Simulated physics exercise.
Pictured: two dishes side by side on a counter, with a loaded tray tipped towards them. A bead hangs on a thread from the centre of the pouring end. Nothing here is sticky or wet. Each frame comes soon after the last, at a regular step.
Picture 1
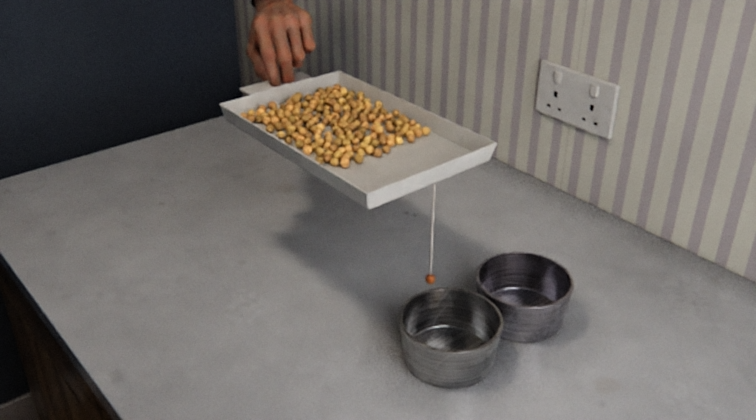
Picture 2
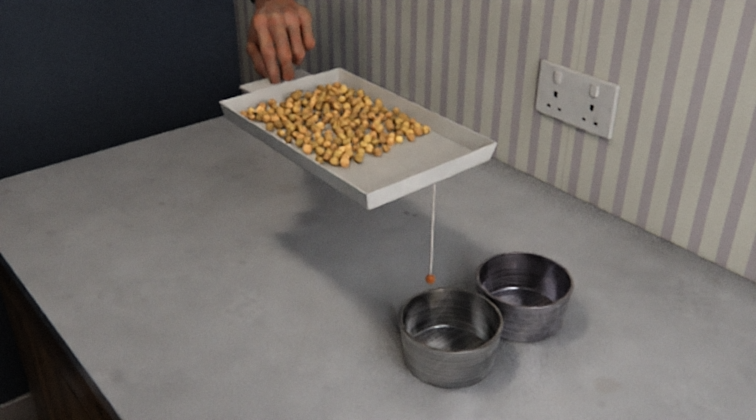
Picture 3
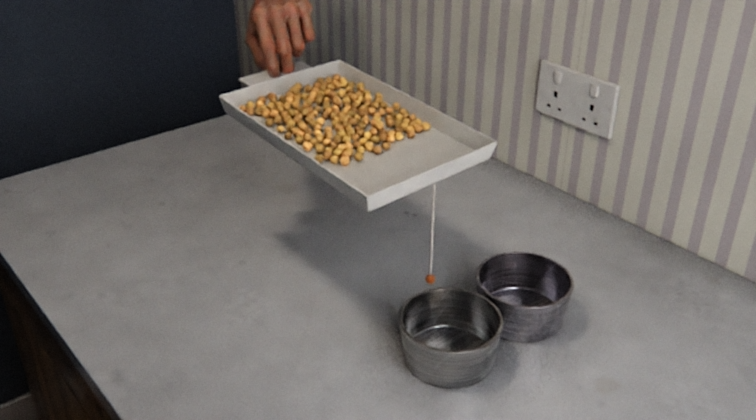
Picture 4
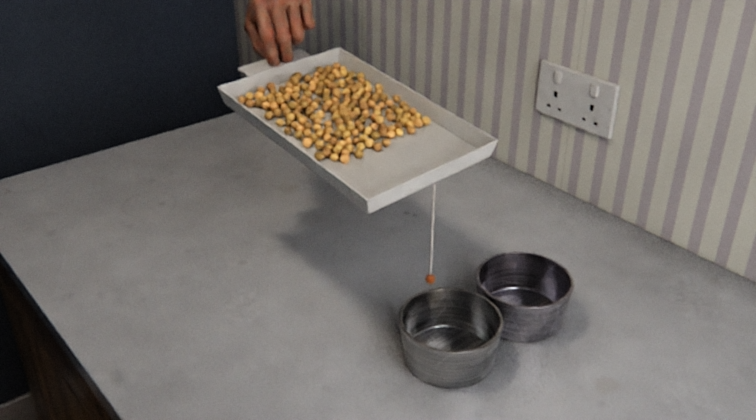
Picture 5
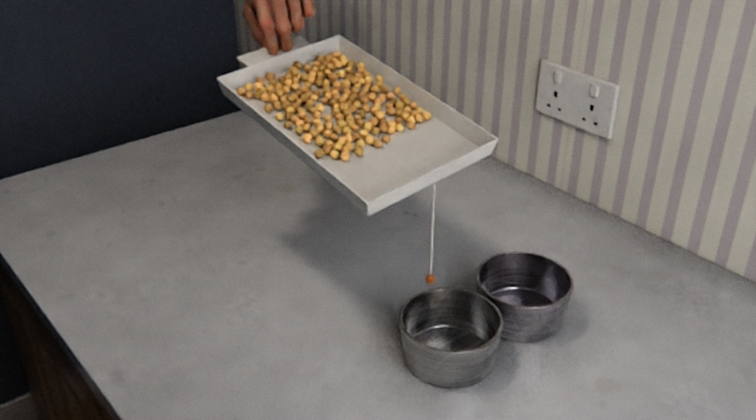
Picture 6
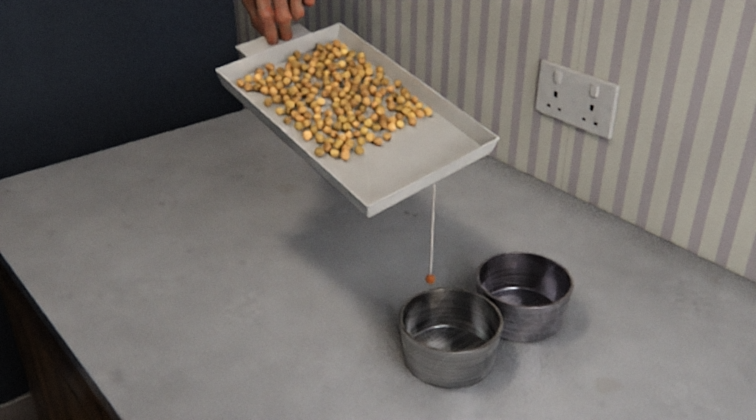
A hand slowly raises the back of a tray of chickpeas above two dark dishes.
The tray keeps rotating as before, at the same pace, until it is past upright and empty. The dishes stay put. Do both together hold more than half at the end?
A lesser share is caught.
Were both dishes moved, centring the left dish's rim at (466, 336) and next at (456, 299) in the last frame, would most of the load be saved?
The first try: Not half. The second: Below a half.
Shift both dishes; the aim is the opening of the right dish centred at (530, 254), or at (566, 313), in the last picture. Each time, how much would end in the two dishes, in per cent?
0 %, 0 %.
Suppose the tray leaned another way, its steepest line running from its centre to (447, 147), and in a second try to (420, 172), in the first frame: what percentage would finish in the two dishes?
In order, 50 in a hundred and 80 in a hundred.
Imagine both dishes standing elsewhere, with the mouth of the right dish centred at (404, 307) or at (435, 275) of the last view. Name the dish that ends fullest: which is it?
For the first placement, the right-side one; for the second placement, the left-side one.
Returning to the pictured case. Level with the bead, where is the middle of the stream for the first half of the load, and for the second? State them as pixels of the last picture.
For the early half I get (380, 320), and for the late half (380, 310).
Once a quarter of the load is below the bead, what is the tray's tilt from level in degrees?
100°.
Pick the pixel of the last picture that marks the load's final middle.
Near (379, 391).
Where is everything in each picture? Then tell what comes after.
The first frame shows corners of the pouring end (368, 190) and (490, 143), level; middle of the load (334, 123), dried chickpeas; left dish (486, 360); right dish (559, 316); bead on its thread (430, 279).
The second frame shows corners of the pouring end (368, 191) and (490, 142), level; middle of the load (334, 121).
The third frame shows corners of the pouring end (368, 193) and (491, 141), tipped barely, lowest at the left corner; middle of the load (334, 117).
The fourth frame shows corners of the pouring end (369, 196) and (491, 140), tipped a little, lowest at the left corner; middle of the load (334, 109).
The fifth frame shows corners of the pouring end (369, 199) and (492, 138), tipped a little, lowest at the left corner; middle of the load (334, 102).
The sixth frame shows corners of the pouring end (369, 202) and (493, 137), tipped a little, lowest at the left corner; middle of the load (334, 96); left dish (486, 360); right dish (559, 316).
Just after the last frame, tray tipped steeply; almost all on the tray; just a few in the left dish; just a few outside both; just a few in the air.
A moment on, tray tipped right over; roughly half on the tray; just a few in the left dish; roughly a quarter outside both; roughly a quarter in the air.
Further on, tray tipped past a quarter turn; about a tenth in the left dish; the larger part outside both.
When it is over, tray tipped past a quarter turn; about a tenth in the left dish; not one in the right dish; the larger part outside both.
